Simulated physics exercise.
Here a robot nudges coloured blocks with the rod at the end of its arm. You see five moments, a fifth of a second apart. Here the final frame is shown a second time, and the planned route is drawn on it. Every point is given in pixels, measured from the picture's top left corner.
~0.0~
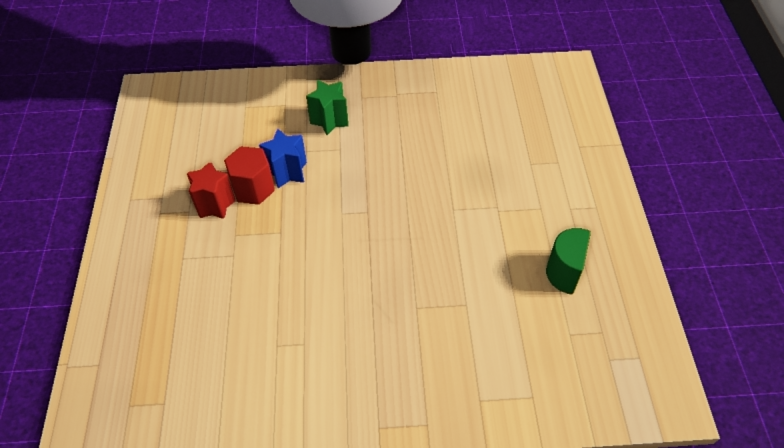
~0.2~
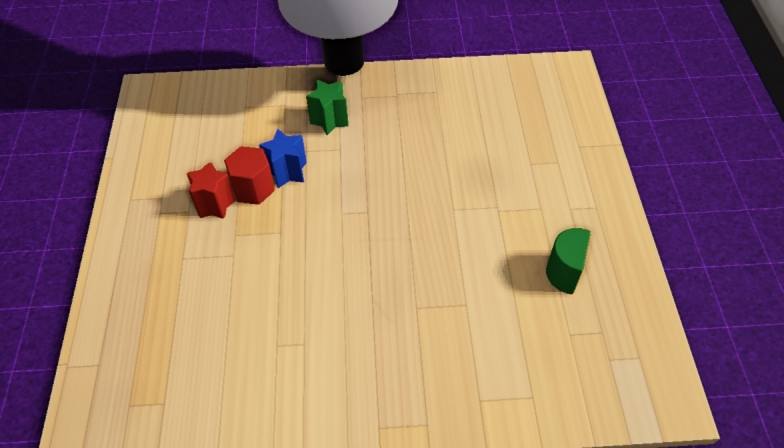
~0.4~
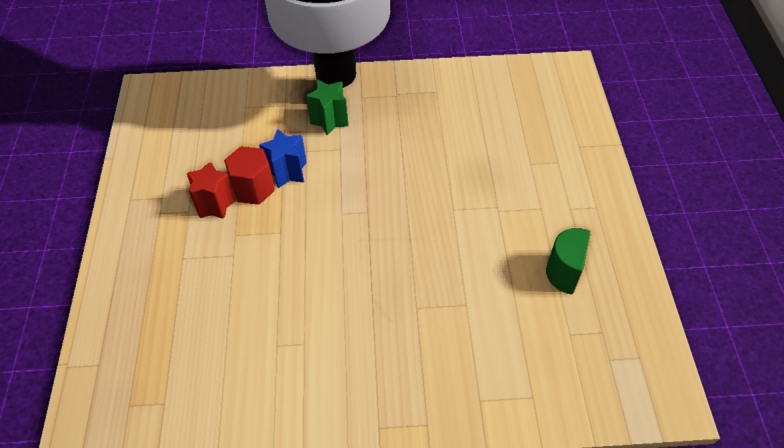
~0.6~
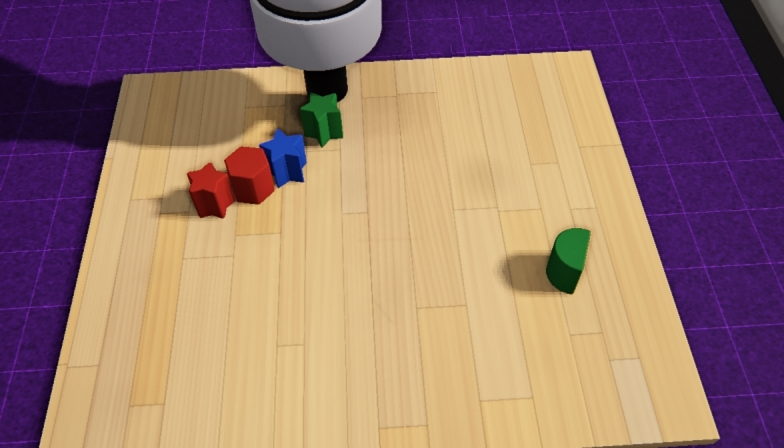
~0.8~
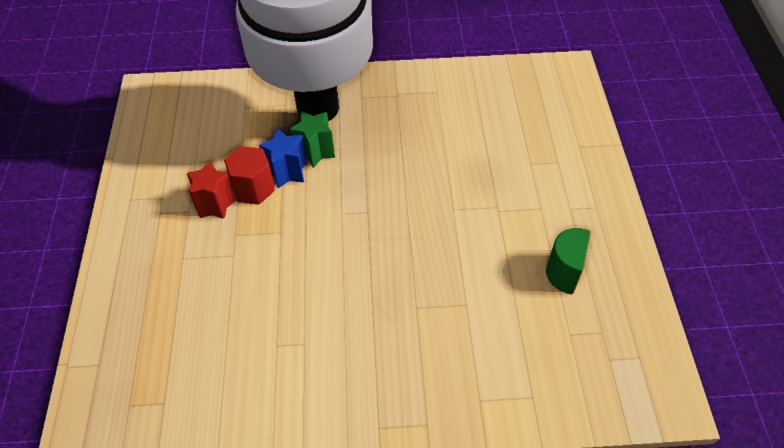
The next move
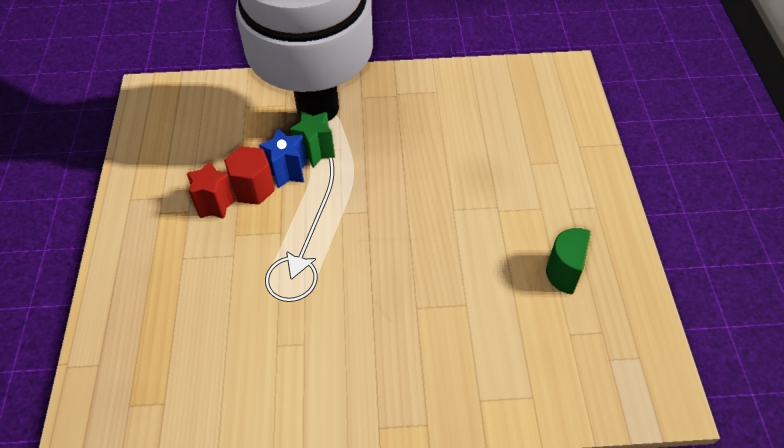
The robot's rod moves down to the green star block and nudges it beside the blue star.
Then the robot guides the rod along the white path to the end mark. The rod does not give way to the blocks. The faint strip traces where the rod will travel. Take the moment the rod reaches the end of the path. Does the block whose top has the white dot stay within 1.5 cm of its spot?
I'd say no.
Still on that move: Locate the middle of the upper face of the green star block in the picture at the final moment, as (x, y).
By then it is at (282, 291).
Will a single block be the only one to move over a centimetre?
No.
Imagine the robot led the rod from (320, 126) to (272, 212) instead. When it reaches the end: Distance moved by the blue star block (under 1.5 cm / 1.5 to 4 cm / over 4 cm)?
The shift is above 4 cm.
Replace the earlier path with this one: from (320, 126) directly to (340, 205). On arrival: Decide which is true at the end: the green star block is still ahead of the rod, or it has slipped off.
I'd say the green star block is still out in front of the rod at the end.
The line goes from (320, 126) through (332, 171) and (315, 222) to (291, 278); the dot is on the blue star block.
The first path, step by step. One third of the way, rod at (330, 155); red star block at (201, 178); red six-sided block at (244, 165), turned 20° clockwise; blue star block at (287, 173), turned 80° clockwise; green star block at (324, 174).
Two thirds of the way, rod at (313, 207); red star block at (201, 178); red six-sided block at (244, 165), turned 20° clockwise; blue star block at (272, 189); green star block at (307, 230).
At the end, rod at (288, 264); red star block at (201, 178); red six-sided block at (244, 165), turned 20° clockwise; blue star block at (271, 191), turned 170° clockwise; green star block at (282, 291).
